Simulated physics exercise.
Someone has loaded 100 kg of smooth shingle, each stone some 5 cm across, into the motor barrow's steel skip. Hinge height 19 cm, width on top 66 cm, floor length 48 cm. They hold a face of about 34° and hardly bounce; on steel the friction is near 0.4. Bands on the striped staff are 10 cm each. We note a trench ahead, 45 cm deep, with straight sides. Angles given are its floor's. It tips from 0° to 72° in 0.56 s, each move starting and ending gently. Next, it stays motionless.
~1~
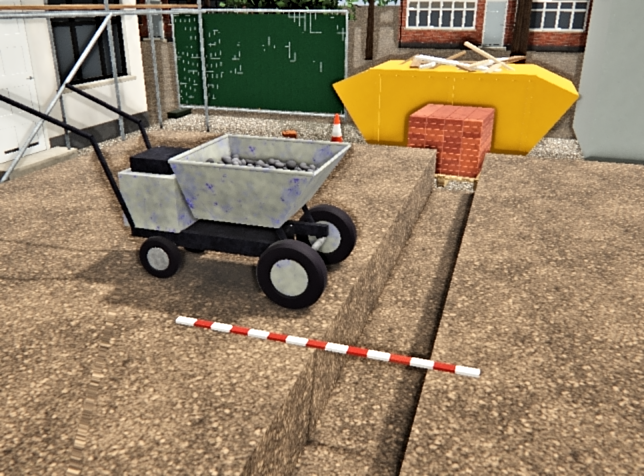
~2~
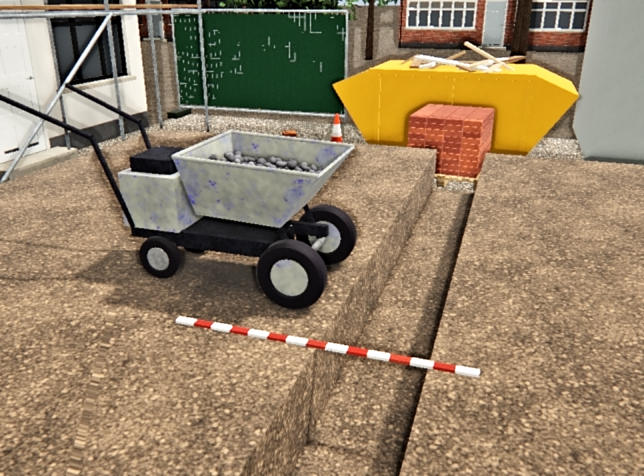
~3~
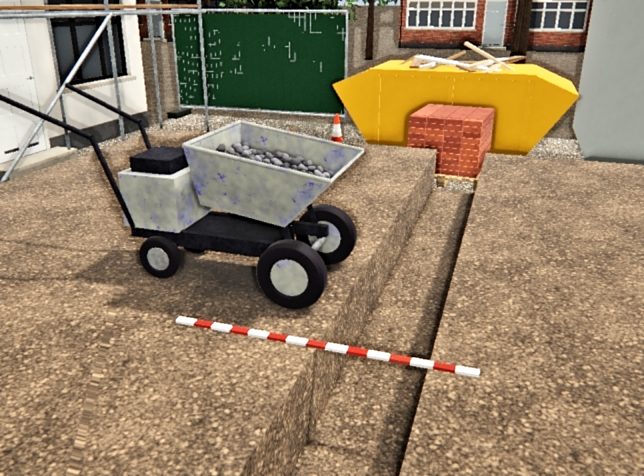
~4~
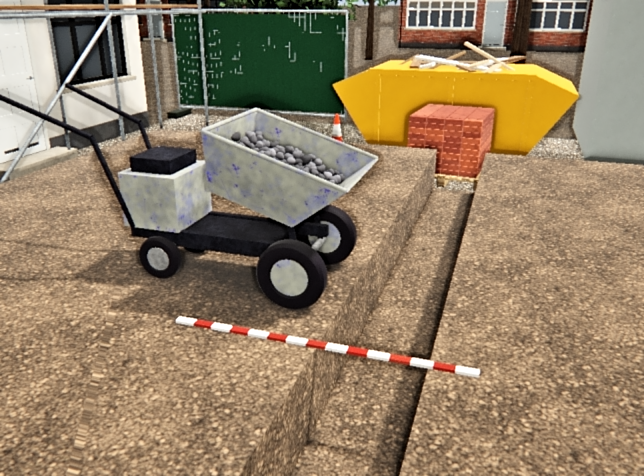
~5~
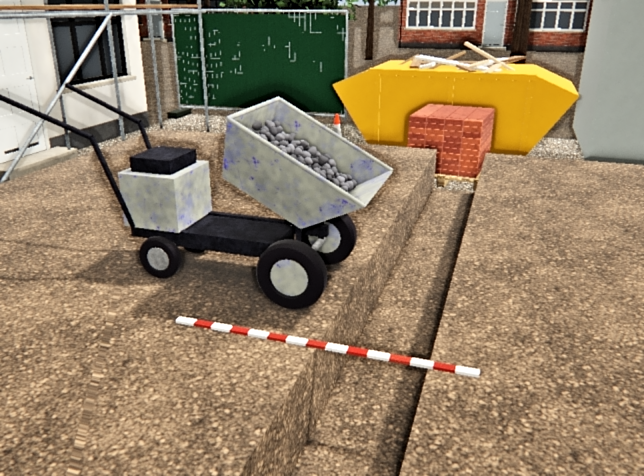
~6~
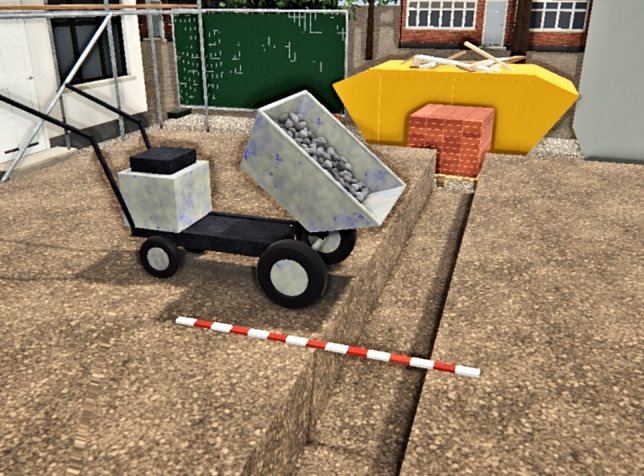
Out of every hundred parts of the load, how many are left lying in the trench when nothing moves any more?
Around 31 in every hundred.
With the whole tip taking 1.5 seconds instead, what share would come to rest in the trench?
Roughly 55 per cent would.
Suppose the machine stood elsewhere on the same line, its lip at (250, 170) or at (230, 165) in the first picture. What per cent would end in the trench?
About 95 and 100 per cent.
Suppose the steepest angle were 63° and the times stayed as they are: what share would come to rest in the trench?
Then about 40 per cent.
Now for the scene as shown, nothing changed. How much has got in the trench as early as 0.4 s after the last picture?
Close to 10 per cent at that time.
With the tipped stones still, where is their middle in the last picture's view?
Middle at around (489, 307), I'd say.
Then, 0.1 s after the last picture the floor is at 61°, 100 % in the skip; the foremost stones are at (382, 236).
Then, 0.4 s after the last picture the floor is at 72°, 75 % in the skip, 12 % in the trench, 12 % past the trench; the foremost stones are at (472, 305).
Then, 0.7 s after the last picture the floor is at 72°, 12 % in the skip, 19 % in the trench, 69 % past the trench; the foremost stones are past the picture's edge.
Then, 2.7 s after the last picture the floor is at 72°, 0 % in the skip, 31 % in the trench, 69 % past the trench; the foremost stones are past the picture's edge.
